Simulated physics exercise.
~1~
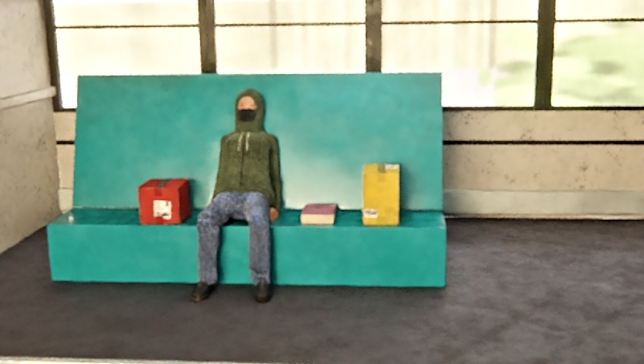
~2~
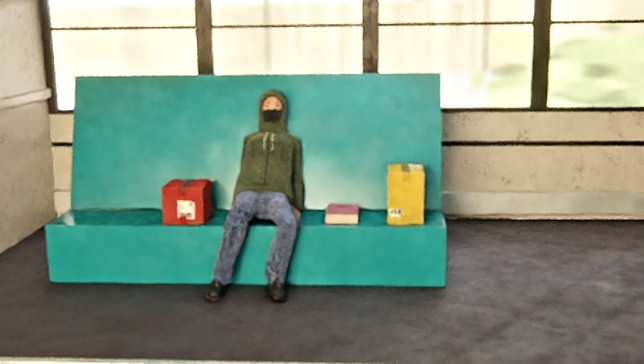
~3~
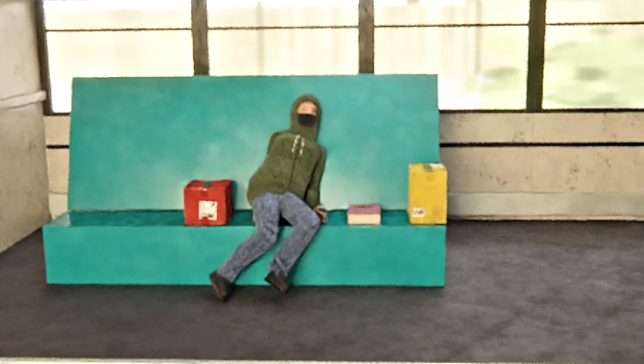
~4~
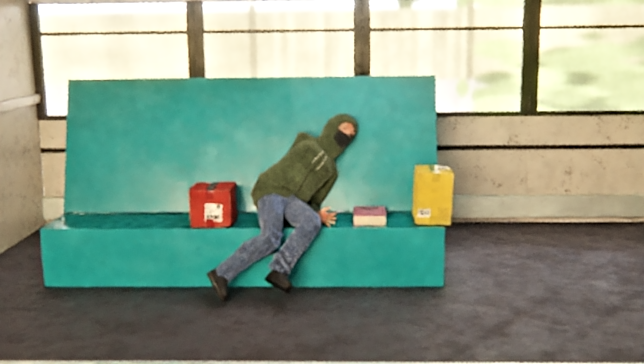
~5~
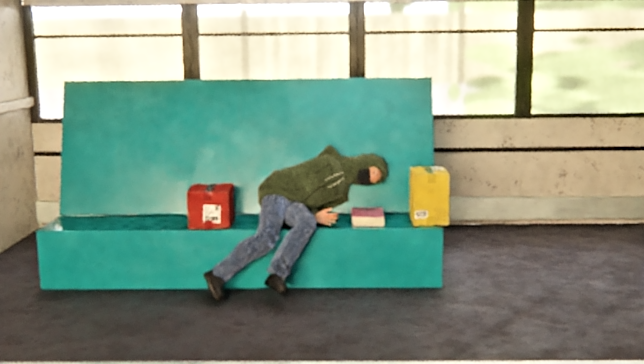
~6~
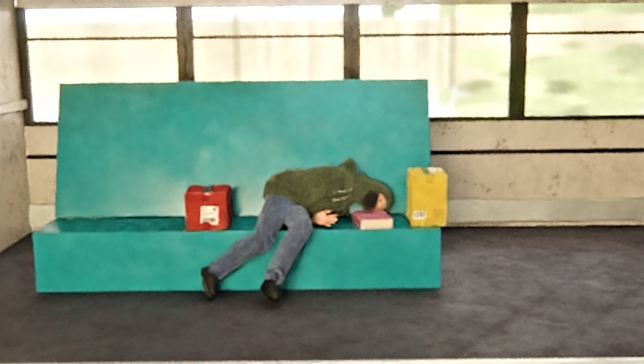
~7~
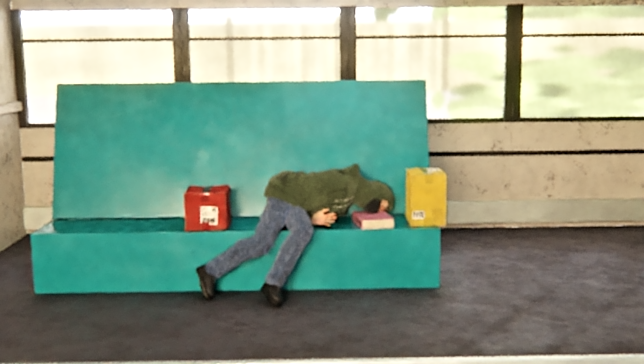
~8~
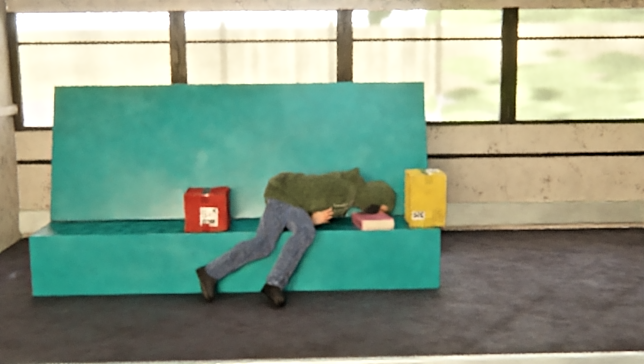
The footage shows a hooded, masked person seated on a teal bench between a red box, a pink item and a yellow box as all slide right; the person topples sideways to the right and ends slumped with head beside the pink item, everything still on the bench.
